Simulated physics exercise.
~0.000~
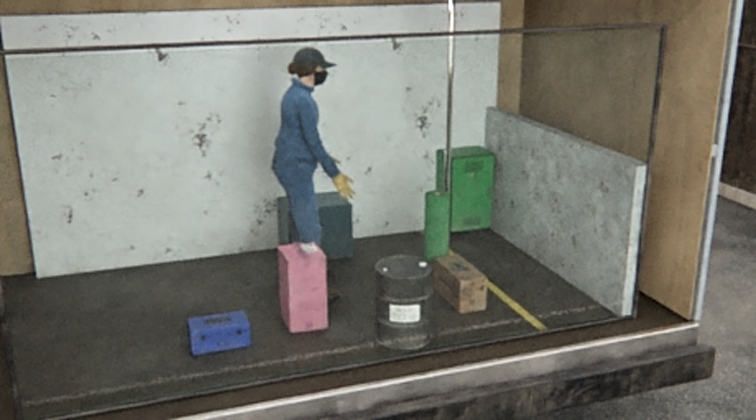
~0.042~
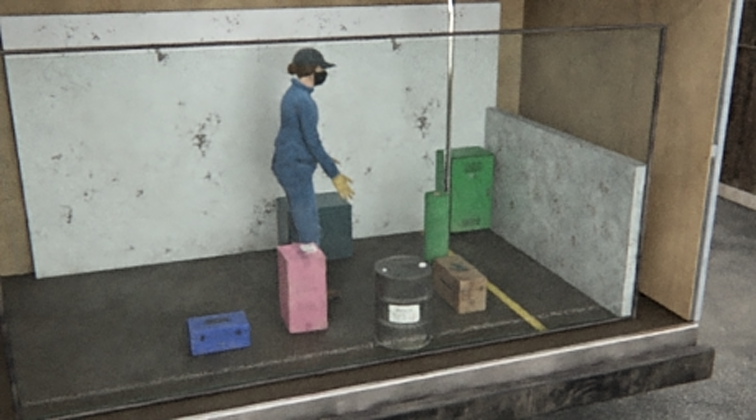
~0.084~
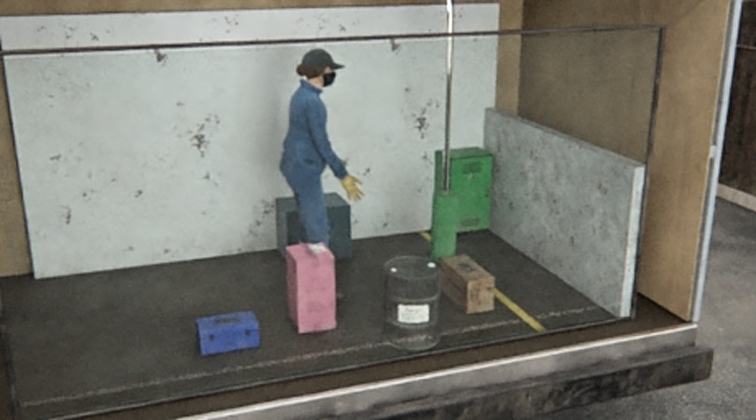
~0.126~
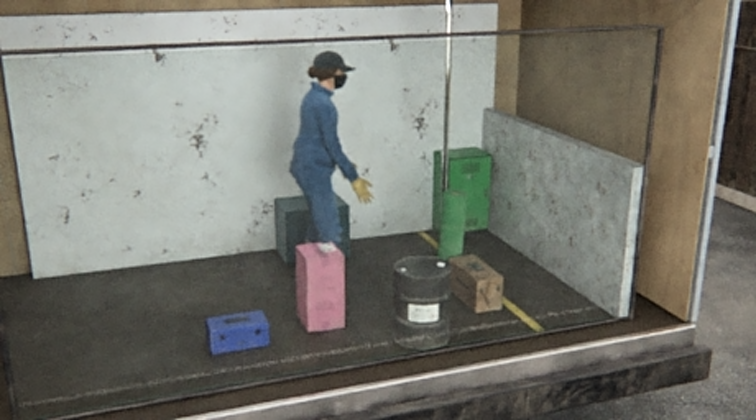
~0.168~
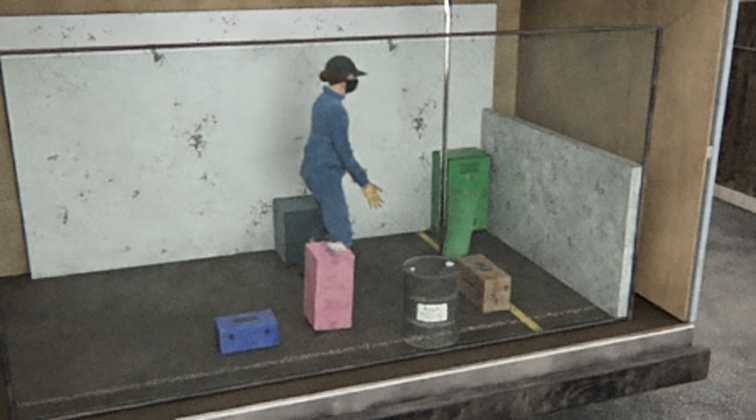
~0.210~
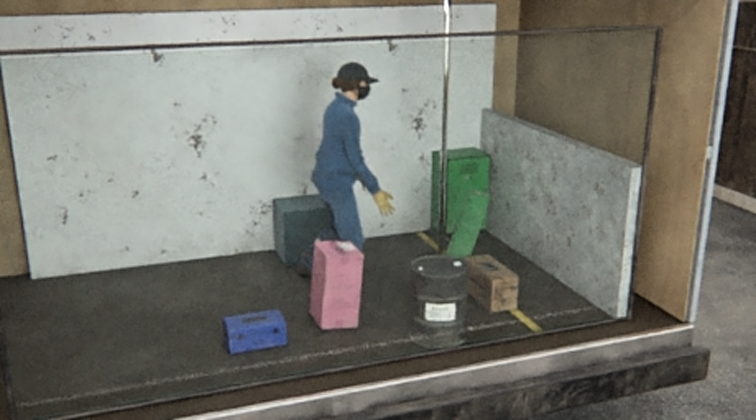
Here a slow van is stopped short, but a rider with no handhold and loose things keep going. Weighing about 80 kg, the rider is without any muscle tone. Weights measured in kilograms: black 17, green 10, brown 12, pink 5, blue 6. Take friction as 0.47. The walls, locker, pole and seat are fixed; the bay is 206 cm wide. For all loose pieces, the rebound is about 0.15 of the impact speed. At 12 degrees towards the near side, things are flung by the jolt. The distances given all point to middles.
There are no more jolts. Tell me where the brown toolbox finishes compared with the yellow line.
It ends up over the line.
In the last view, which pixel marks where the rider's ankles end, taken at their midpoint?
Close to pixel (363, 272).
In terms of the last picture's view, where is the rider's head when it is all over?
Around (503, 251).
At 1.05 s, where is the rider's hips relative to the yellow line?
It is roughly 15 cm short of the mark.
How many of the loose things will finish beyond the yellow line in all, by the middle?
Count: 2.
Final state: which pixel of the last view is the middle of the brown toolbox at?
Close to (535, 286).
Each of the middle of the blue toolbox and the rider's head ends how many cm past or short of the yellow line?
Blue toolbox 160 short, rider's head 30 past.
After 0.40 s the brown toolbox is 8 cm past the yellow line, tilted 0°, near (510, 281) in the last picture's view.
After 0.65 s the brown toolbox is 8 cm past the yellow line, tilted 0°, near (512, 283) in the last picture's view; the blue toolbox 159 cm short of the yellow line, tilted 0°.
After 1.05 s the brown toolbox is 20 cm past the yellow line, tilted 0°, near (535, 286) in the last picture's view.
Final state at 1.7 s, black drum stops short of the yellow line; green roll crosses the yellow line; brown toolbox crosses the yellow line; pink pack stops short of the yellow line; blue toolbox stops short of the yellow line; rider's hips stop short of the yellow line; rider's head crosses the yellow line.
